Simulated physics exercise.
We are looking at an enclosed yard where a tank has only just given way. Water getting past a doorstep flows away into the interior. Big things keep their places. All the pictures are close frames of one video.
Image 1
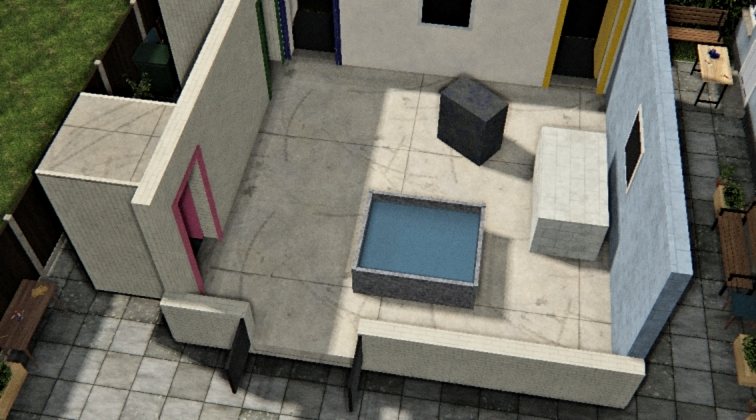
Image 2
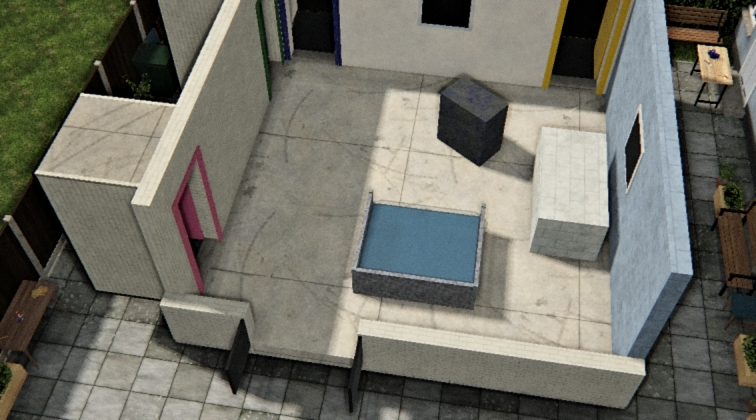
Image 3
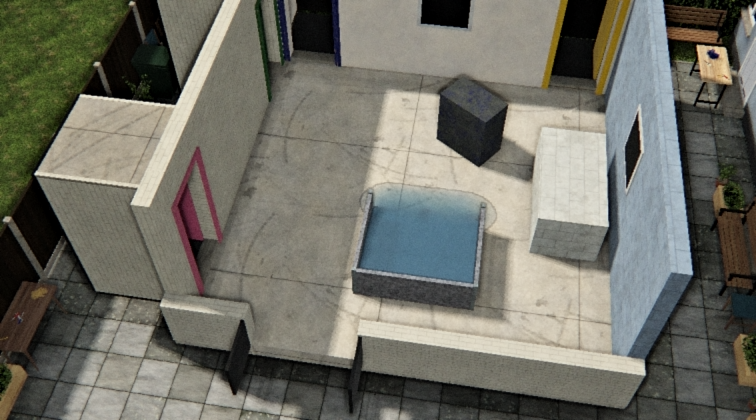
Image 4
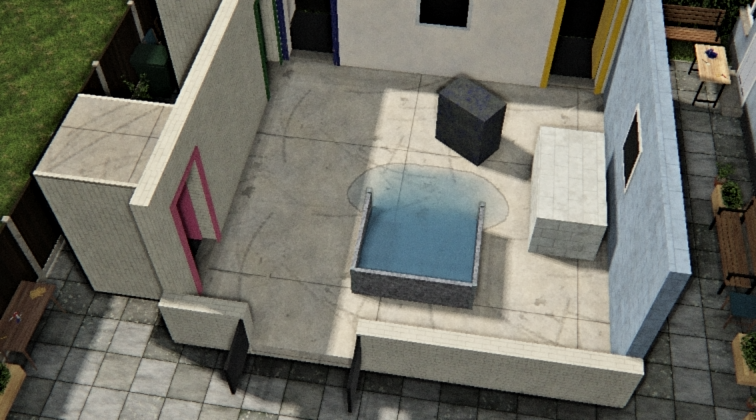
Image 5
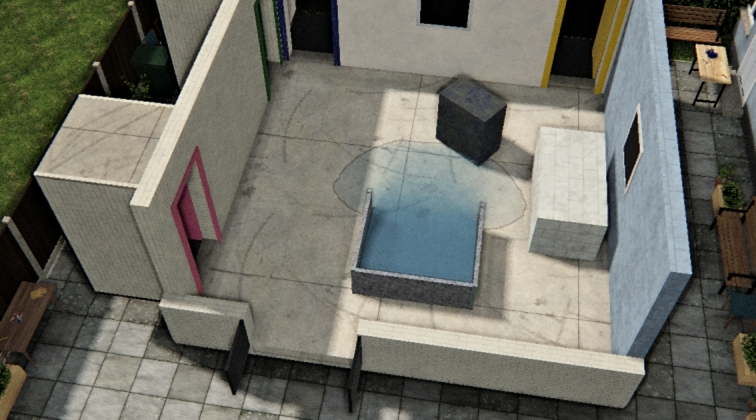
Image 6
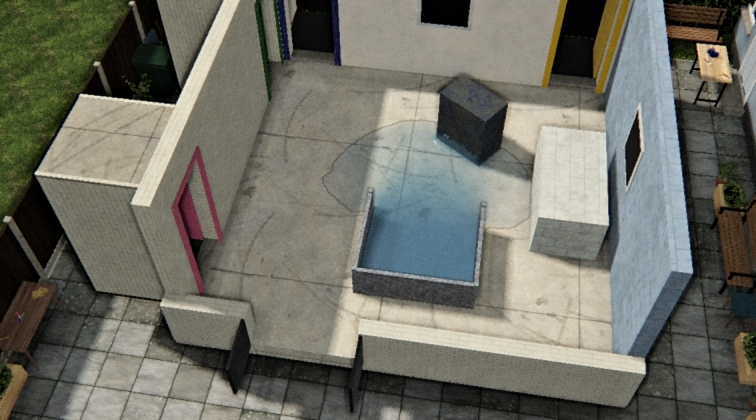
Water pouring out through the far side of a stone tank, fanning across the walled yard floor and around a dark block.
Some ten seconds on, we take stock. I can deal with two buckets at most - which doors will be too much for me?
One by one: The blue door tips over the cap there; the pink door stays at or under the cap there; the green door tips over the cap there; the yellow door stays at or under the cap there.
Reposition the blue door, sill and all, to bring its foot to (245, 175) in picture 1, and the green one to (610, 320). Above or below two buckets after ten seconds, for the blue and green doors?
I'd say blue falls short, while green falls short.
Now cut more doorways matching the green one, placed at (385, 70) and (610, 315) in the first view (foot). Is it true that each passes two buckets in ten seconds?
Well, the earlier one is above the limit, while the later one is below the limit.
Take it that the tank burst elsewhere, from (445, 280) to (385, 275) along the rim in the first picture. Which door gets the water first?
The pink door is first in line.
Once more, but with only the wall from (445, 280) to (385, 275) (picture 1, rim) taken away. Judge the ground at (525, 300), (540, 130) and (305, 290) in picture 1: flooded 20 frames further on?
Spot one ends up deluged, spot two untouched by the spill, spot three deluged.
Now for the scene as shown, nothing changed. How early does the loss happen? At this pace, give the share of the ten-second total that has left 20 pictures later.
My figure is about 35 in a hundred.
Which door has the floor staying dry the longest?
My answer: The pink one.
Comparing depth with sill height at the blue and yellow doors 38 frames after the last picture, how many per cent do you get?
First 110 percent, then 40 percent.
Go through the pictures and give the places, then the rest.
In the first frame, the tank at (421, 239) is whole and still.
In the second frame, water pours out on the tank's far side and has run to a hidden place.
In the third frame, water pours out on the tank's far side and has run to (486, 205).
In the fourth frame, the front is at (496, 194), out from the gap on the tank's far side.
In the fifth frame, water pours out on the tank's far side and has run to (399, 144).
In the sixth frame, the front is at (404, 125), out from the gap on the tank's far side.
A moment on, water covers 30 % of the floor; the blue door not reached, the pink door not reached, the green door not reached, the yellow door not reached.
Next, water covers 45 % of the floor; the blue door wet at the sill, nothing in, the pink door not reached, the green door not reached, the yellow door wet at the sill, nothing in.
Then, water covers 55 % of the floor; the blue door over two buckets in, the pink door not reached, the green door over two buckets in, the yellow door wet at the sill, nothing in.
Later, water covers 75 % of the floor; the blue door over two buckets in, the pink door wet at the sill, nothing in, the green door over two buckets in, the yellow door wet at the sill, nothing in.
In the end, water covers 95 % of the floor; the blue door over two buckets in, the pink door wet at the sill, nothing in, the green door over two buckets in, the yellow door wet at the sill, nothing in.
